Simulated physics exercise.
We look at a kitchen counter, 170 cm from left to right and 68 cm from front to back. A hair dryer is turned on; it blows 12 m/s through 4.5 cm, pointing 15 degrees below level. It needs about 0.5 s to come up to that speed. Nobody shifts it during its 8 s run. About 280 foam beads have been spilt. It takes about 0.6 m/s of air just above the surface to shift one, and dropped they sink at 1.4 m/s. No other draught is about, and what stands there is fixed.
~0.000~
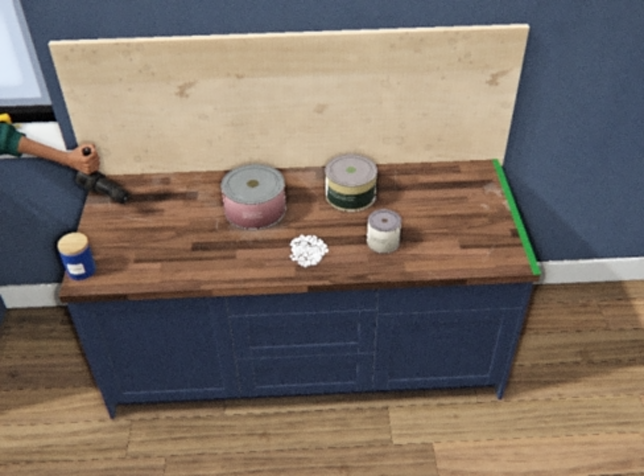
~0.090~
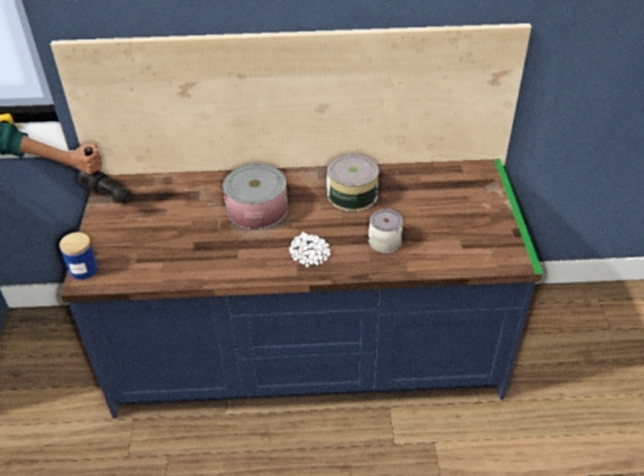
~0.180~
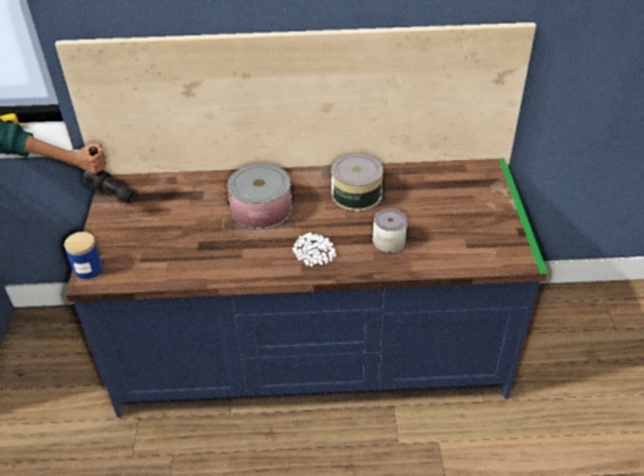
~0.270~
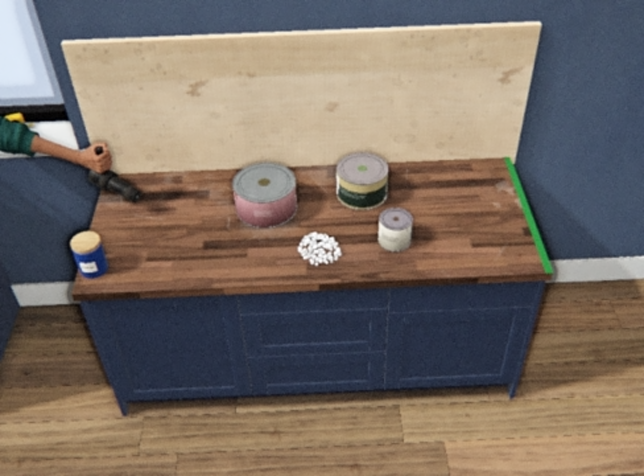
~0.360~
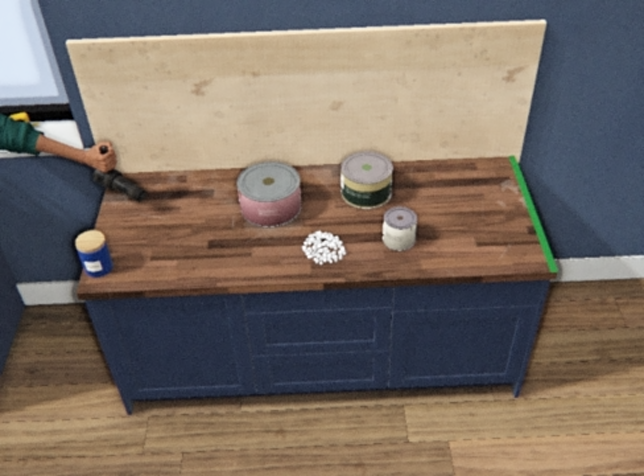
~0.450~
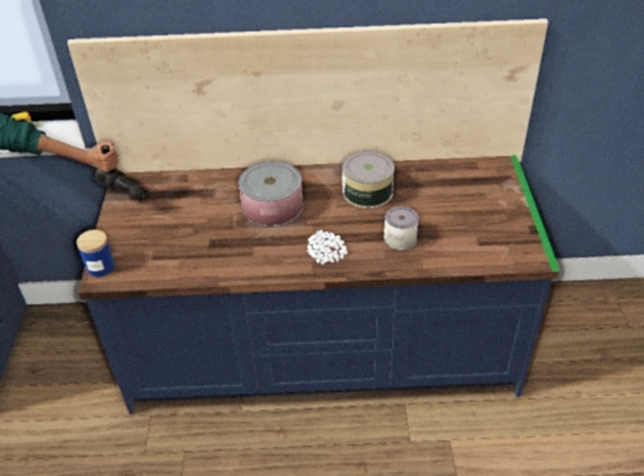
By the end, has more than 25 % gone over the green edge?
As for a quarter going over the green edge: Yes.
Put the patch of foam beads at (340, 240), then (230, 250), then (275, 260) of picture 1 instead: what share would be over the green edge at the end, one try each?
In that order: 50 %, 10 %, 10 %.
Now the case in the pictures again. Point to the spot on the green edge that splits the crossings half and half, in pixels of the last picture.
Around (546, 233).
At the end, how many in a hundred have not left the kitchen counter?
Some 10 per cent.
After 1.6 s, 9 % are over the green edge; the middle of those still in play is near (465, 243); 52 % have settled or left.
After 2.6 s, 28 % are over the green edge; the middle of those still in play is near (465, 200); 71 % have settled or left.
After 4.4 s, 39 % are over the green edge; 85 % have settled or left.
After 8.0 s, at the end, 44 % are over the green edge.
